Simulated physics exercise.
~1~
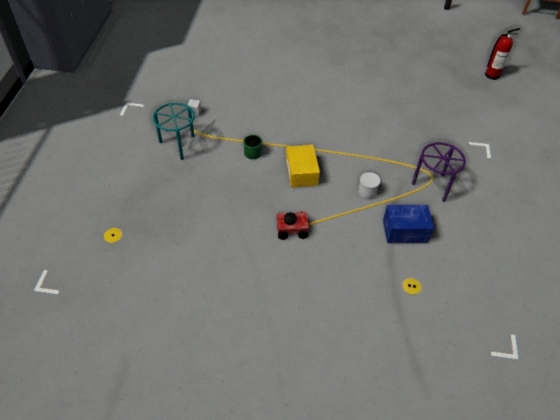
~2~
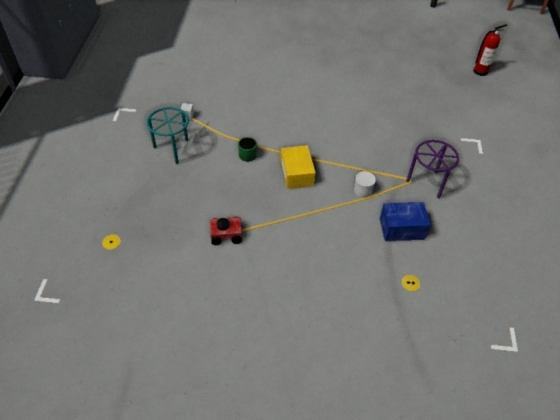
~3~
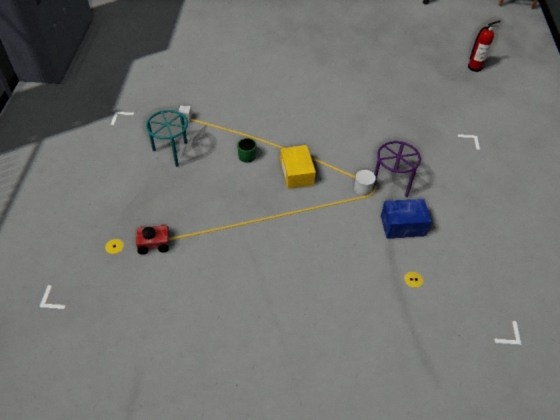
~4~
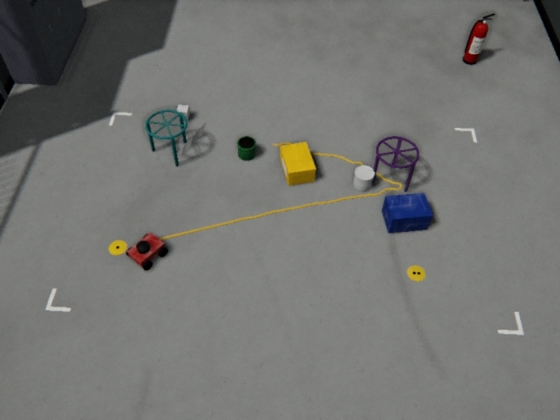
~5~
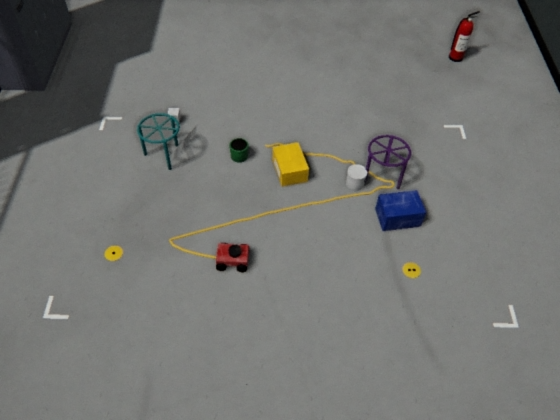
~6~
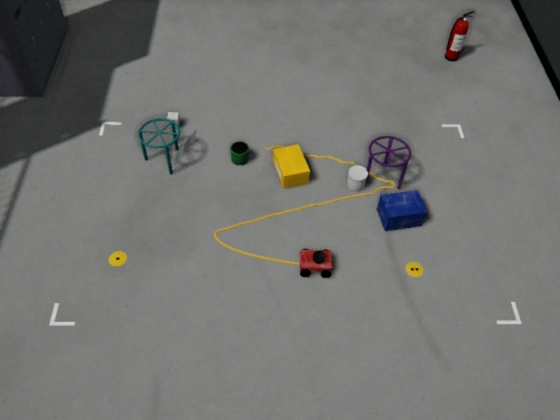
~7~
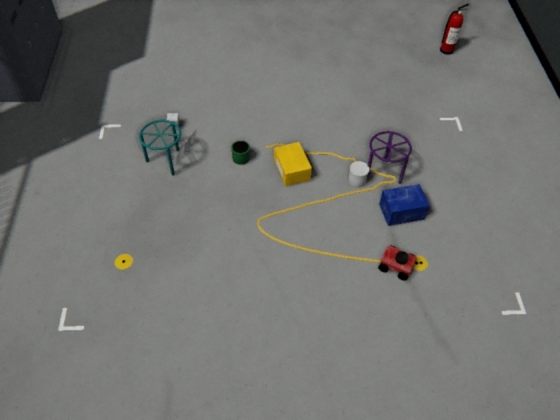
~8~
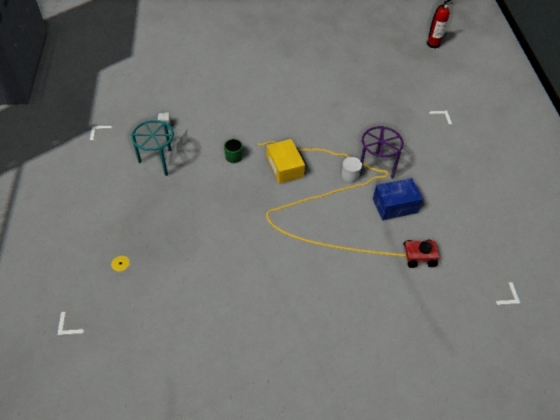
A small red cart tows a yellow lead across a grey hallway floor, seen from high above, with the view drifting slightly. A teal stool, green pot and yellow carton stand from left to centre, with a white bucket, purple stool and blue crate to the right. The cart drives left toward a yellow mark, and the tightening lead drags the purple stool a short way left. The lead's far end comes loose near the teal stool, falling slack by the carton. The cart turns back right, trailing a loop, and stops at the other yellow mark, below the crate.
